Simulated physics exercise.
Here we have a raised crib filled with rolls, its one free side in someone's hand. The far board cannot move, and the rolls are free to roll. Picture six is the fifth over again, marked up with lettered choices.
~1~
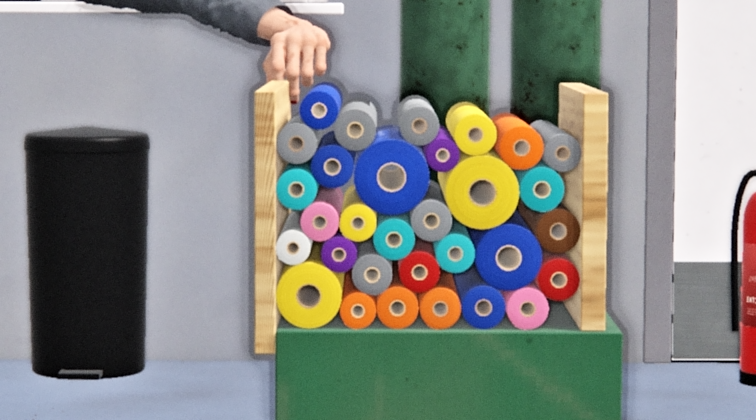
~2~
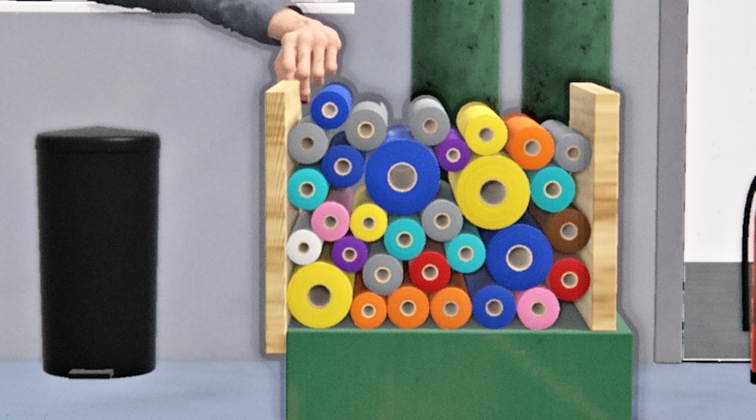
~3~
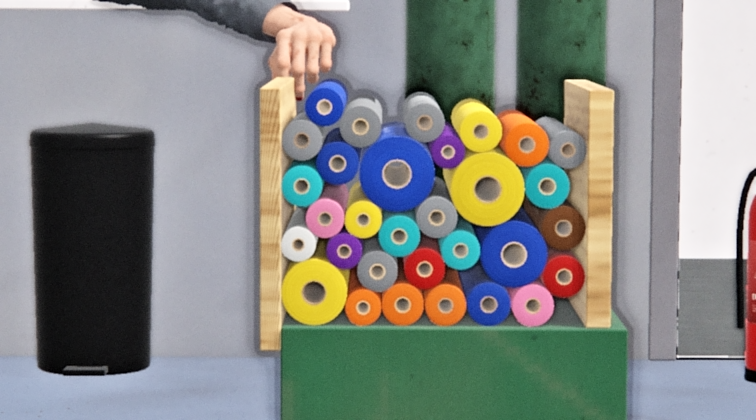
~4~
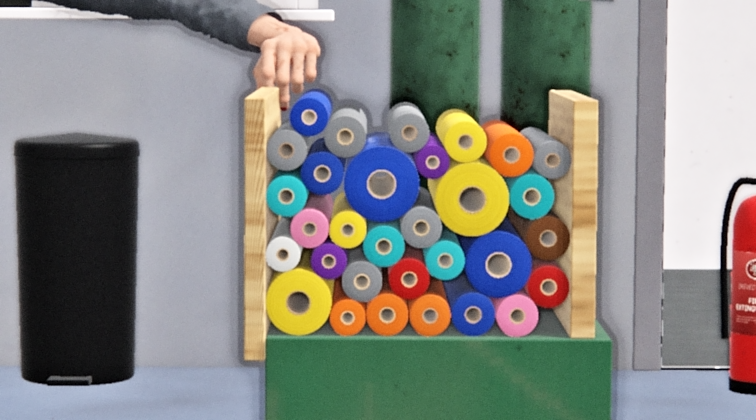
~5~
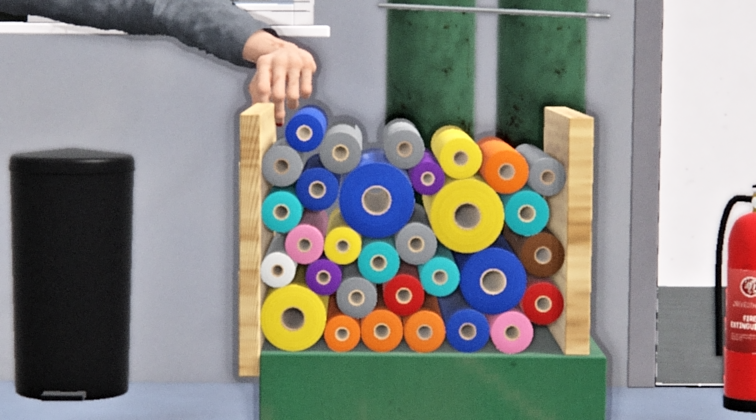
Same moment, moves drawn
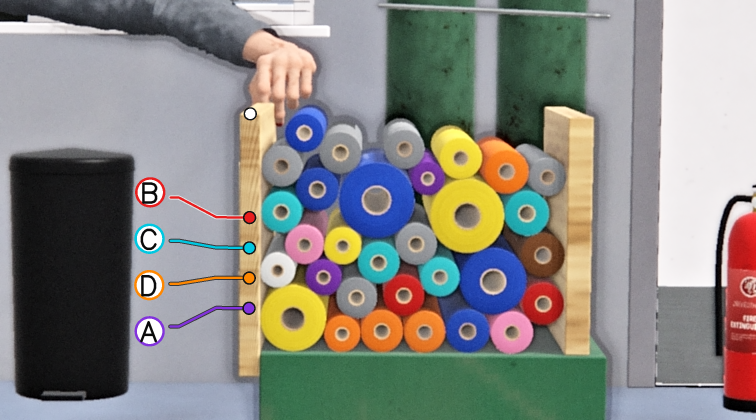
At first, coloured rolls sit stacked between two upright wooden boards on a green base, with a hand resting at the top of the left board. The view shifts slightly sideways and then up, bringing more of the red extinguisher at right into sight, while the hand, boards and rolls stay in place.
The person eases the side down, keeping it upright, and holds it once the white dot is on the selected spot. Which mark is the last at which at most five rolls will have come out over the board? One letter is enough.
Down to D.
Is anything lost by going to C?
At C: Yes.
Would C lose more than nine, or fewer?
Fewer than nine.
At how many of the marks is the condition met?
The number is three.
On the copy, A at (249, 308); B at (250, 218); C at (249, 248); D at (249, 278); the white dot at (250, 114).
On D. First, top of the board (261, 188).
Then, top of the board (260, 273).
Finally, top of the board (260, 278), three out over the board.
By contrast, A more than five out over the board; B one out over the board; C one out over the board.
